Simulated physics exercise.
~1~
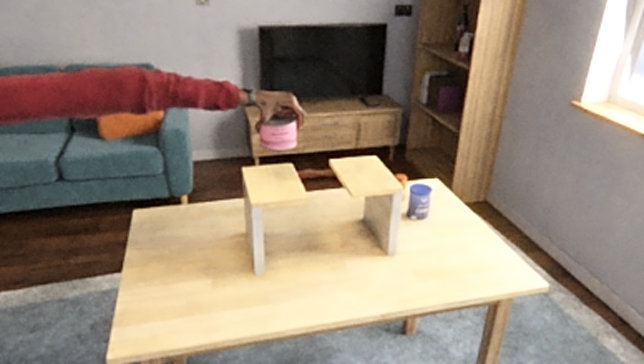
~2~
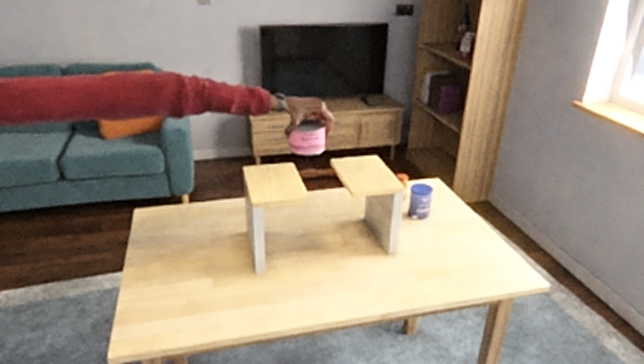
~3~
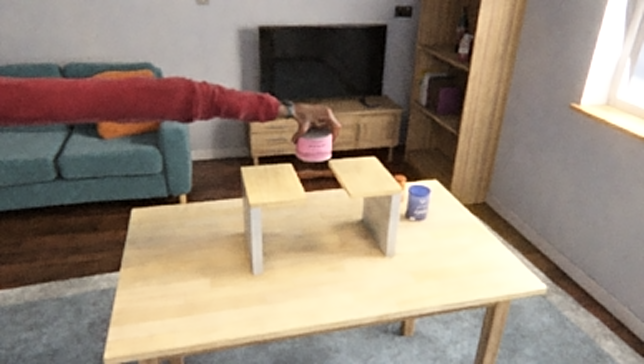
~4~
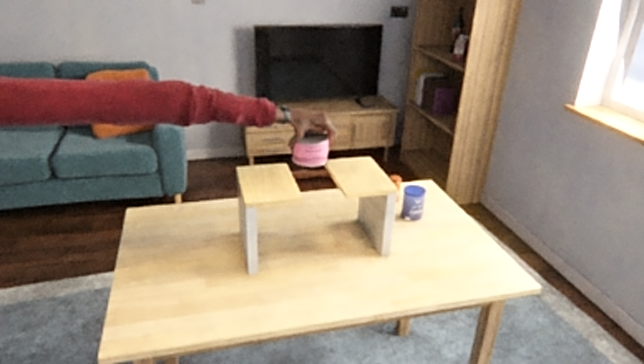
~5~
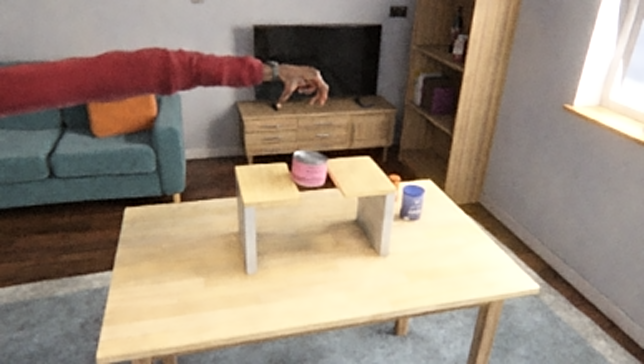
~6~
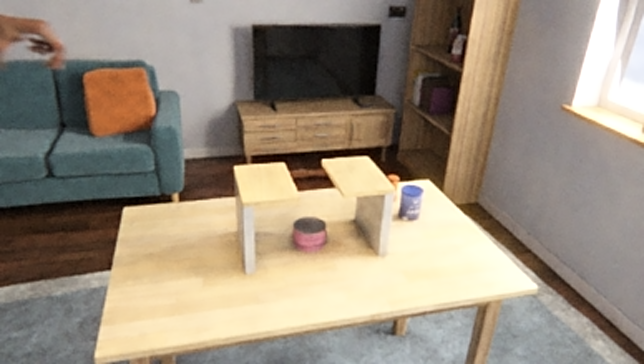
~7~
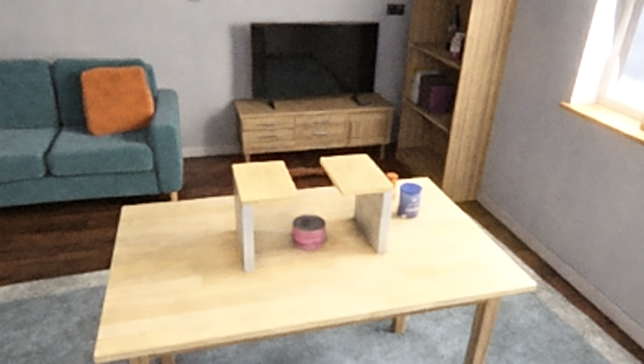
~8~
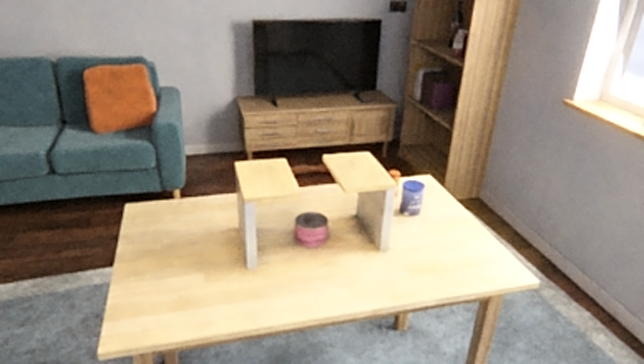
A pink tub was carried to the right by a red-sleeved hand and let go over the gap between two wooden ledges, then dropped through and ended upright on the table beneath, while the blue tin nearby stayed put.
